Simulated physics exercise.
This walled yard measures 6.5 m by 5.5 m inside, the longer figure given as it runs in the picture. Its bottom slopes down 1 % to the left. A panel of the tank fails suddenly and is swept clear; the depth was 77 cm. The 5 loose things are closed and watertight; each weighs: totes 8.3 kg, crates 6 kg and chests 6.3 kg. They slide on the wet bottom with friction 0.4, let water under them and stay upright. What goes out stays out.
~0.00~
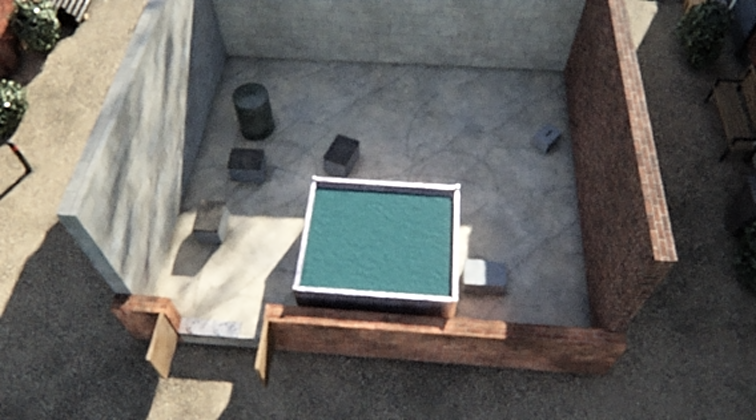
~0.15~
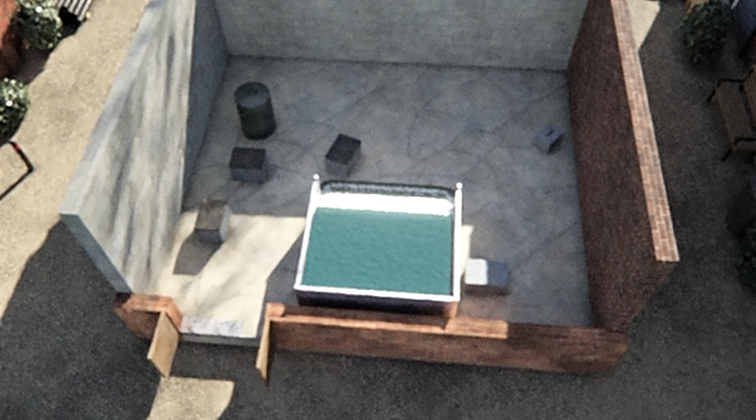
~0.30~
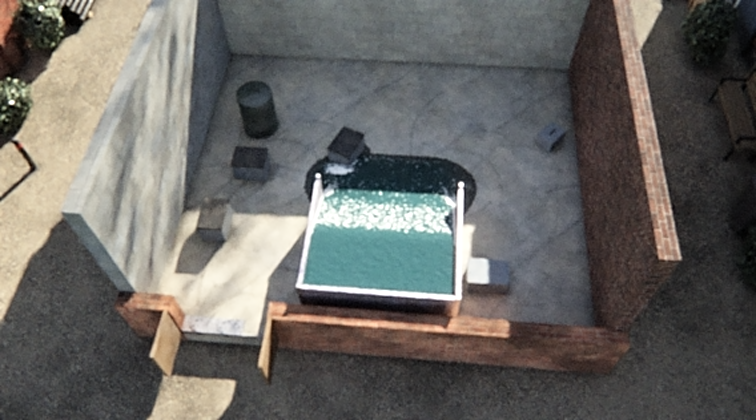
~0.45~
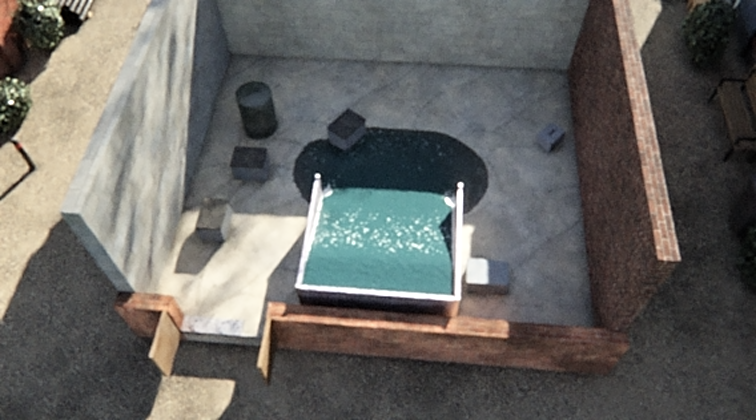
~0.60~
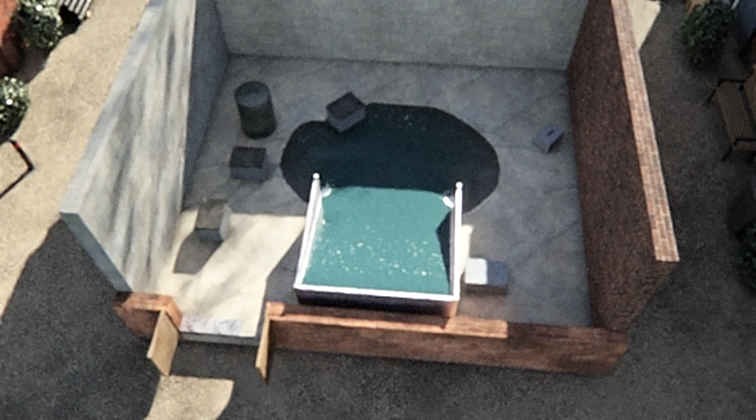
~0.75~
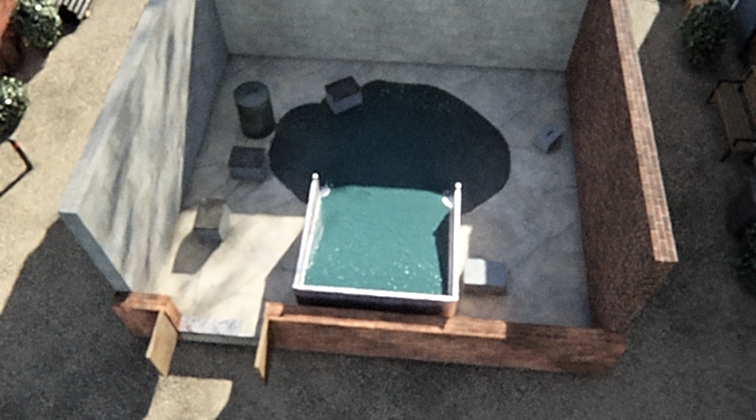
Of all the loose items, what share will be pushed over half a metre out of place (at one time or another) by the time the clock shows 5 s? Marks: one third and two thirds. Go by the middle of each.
That comes to at least two thirds.
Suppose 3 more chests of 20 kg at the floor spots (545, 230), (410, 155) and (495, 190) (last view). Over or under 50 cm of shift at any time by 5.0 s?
In turn: Over, past it, short of it.
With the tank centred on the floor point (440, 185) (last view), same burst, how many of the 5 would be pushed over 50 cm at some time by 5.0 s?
Then 4.
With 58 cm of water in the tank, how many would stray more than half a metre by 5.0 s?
Then 4.
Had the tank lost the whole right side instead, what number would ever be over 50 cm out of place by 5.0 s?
Then 2.
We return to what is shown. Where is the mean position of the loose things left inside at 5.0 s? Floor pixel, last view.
Near (360, 235).
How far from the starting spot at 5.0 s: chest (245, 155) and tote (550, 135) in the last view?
In turn: 120 cm, 250 cm.
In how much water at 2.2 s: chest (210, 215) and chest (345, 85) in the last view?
About 0 and 30 cm.
After 1.1 s 1 of 5 are over 50 cm from their spots; 0 afloat.
After 2.2 s 1 of 5 are over 50 cm from their spots; 1 afloat.
After 3.5 s 2 of 5 are over 50 cm from their spots; 1 afloat.
After 5.0 s 5 of 5 are over 50 cm from their spots, and 5 have been at some point; 2 afloat.
